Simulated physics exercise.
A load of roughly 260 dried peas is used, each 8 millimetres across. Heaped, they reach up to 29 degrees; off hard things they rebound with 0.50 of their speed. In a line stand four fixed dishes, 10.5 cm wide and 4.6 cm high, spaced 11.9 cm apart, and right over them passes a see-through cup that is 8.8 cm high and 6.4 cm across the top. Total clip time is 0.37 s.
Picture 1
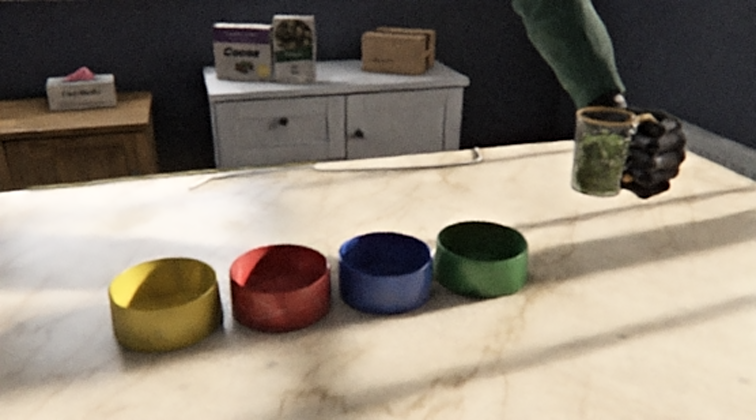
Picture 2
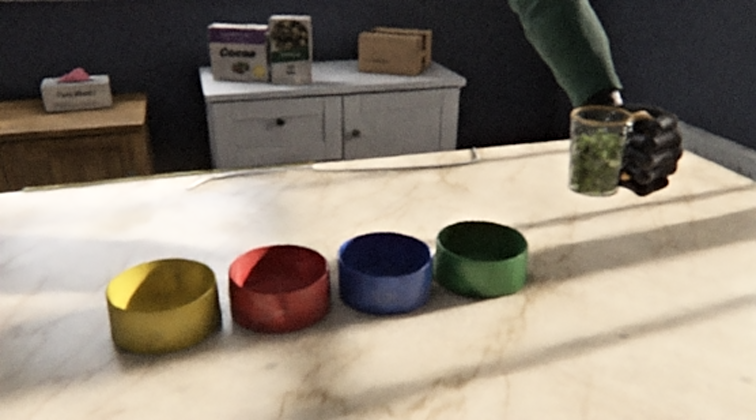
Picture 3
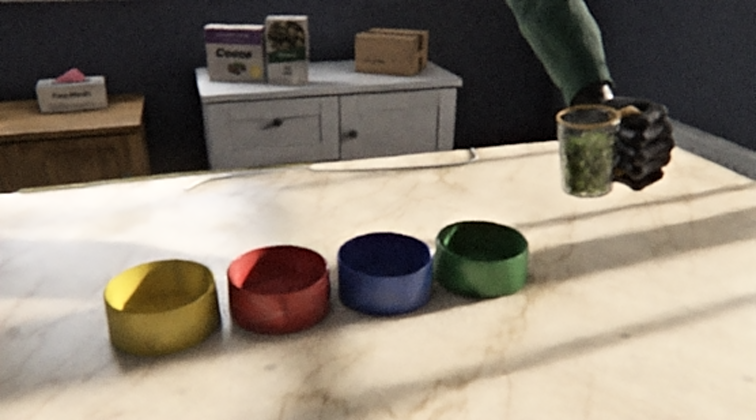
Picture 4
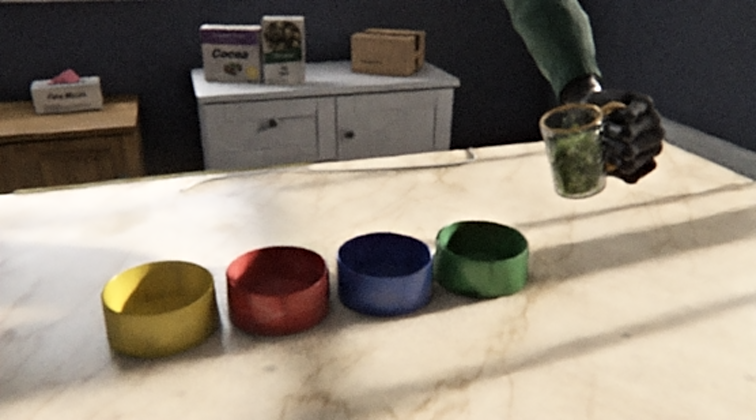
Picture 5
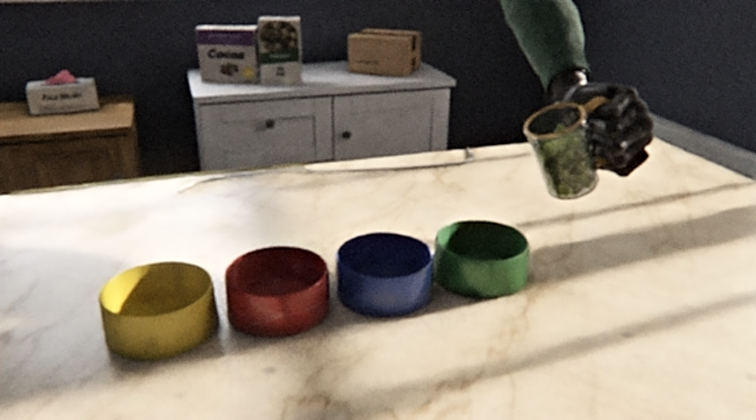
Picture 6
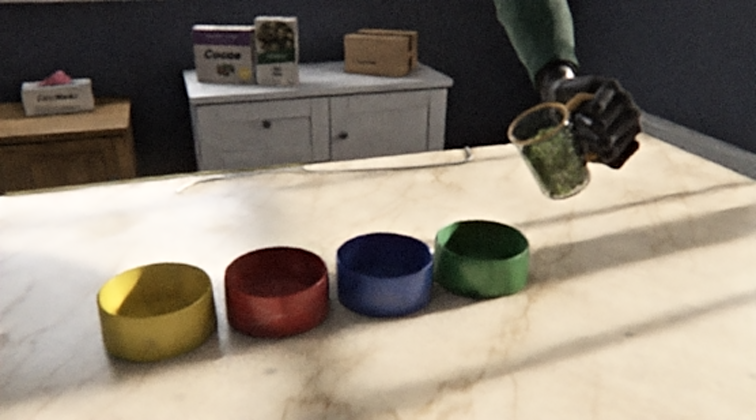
A clear cup of green peas, held by a dark robotic hand with a green sleeve, moves left above a marble surface and gradually tilts left, while yellow, red, blue and green dishes sit in a row.
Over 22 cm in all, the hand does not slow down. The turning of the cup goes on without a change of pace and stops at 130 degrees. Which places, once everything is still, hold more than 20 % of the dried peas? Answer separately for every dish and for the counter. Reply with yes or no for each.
Red: No, blue: Yes, green: No, yellow: No, counter: No.
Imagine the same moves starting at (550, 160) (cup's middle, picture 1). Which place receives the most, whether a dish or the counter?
Result - top receiver is red.
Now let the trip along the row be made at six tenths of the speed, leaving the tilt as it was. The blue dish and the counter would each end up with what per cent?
Shares: Blue 60, counter 30.
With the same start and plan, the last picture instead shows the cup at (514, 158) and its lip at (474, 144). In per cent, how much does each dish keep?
Dish by dish: Red 0 percent, blue 100 percent, green 0 percent, yellow 0 percent.
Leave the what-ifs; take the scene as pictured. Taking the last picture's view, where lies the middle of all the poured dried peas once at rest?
About (379, 278).
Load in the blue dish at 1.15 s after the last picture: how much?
I'd put it at about 100 % by that time.
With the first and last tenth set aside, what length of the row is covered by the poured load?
It spans about 6 centimetres along the dishes.
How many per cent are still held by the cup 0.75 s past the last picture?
80 per cent.
Then, 0.45 s after the last picture, tilt 79 degrees; cup holds 100 %.
Then, 0.75 s after the last picture, tilt 110 degrees; cup holds 80 %, blue 15 %.
Then, 1.15 s after the last picture, tilt 130 degrees; cup holds 0 %, blue 100 %.
In the end, red 0 %, blue 100 %, green 0 %, yellow 0 %, counter 0 %.
